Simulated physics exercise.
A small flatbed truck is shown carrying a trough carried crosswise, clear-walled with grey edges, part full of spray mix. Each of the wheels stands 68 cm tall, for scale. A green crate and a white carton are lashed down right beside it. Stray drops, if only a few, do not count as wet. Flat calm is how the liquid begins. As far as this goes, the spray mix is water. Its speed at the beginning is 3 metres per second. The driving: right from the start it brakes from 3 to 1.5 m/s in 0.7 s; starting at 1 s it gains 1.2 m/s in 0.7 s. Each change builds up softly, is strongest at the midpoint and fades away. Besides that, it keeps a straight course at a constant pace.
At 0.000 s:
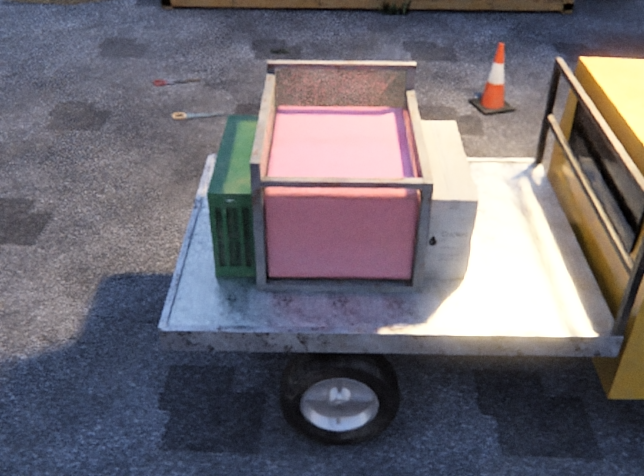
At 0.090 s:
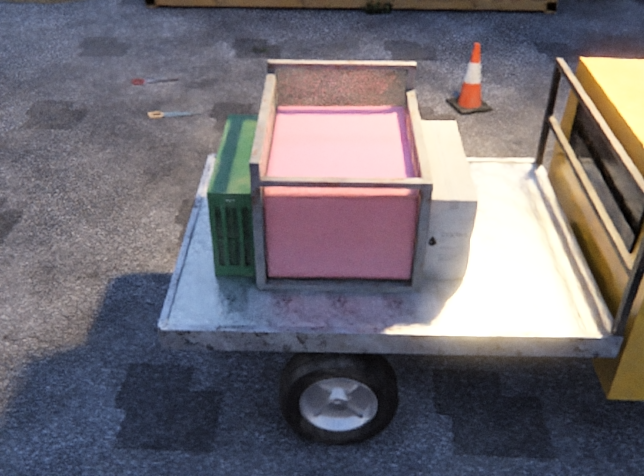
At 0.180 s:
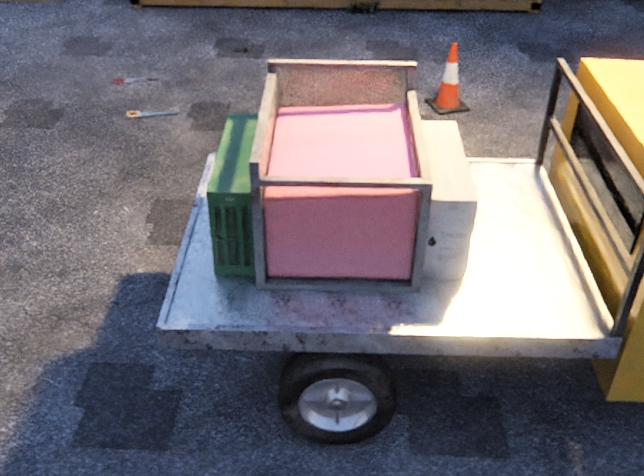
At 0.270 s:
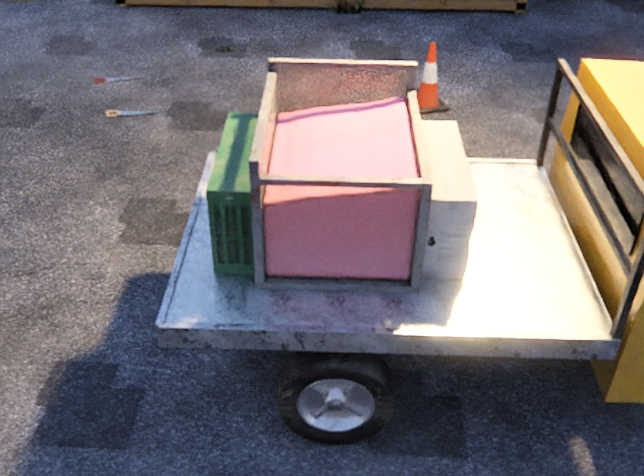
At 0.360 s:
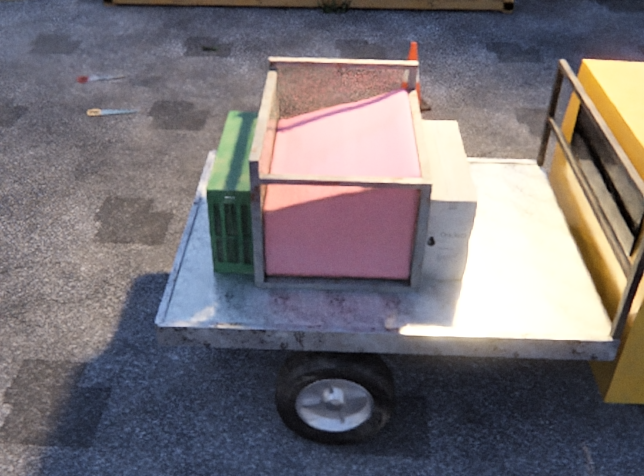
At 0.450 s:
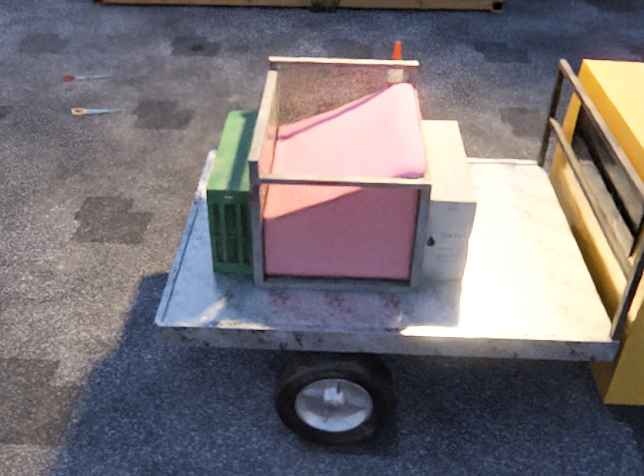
A small flatbed truck with a yellow body rolls to the right across grey, patchy paving, seen from above and to the side by a camera that keeps pace. On its pale bed, a grey-edged clear trough of pink liquid sits between a green crate and a white carton. An orange-and-white cone slides leftward behind the load while the liquid, level at first, climbs towards the right.
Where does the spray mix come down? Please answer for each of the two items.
As for the green crate, it avoids the liquid, and the white carton catches the liquid.
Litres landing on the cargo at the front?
Estimate: Around 12 L.
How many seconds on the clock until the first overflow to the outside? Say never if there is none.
Around 0.8 s.
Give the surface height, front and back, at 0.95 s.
The front stands at 52 cm and the back at 62 cm.
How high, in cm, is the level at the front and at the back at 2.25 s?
The level sits near 48 cm in front and near 54 cm behind.
By 0.95 s the surface is 51 cm up at the front and 62 cm at the back; 3 per cent is out, over the front.
By 1.55 s the surface is 44 cm up at the front and 59 cm at the back; 3 per cent is out, over the front.
By 2.25 s the surface is 49 cm up at the front and 54 cm at the back; 3 per cent is out, over the front.
By 4.68 s 3 per cent is out, over the front; the green crate has caught nothing and the white carton 12 litres.
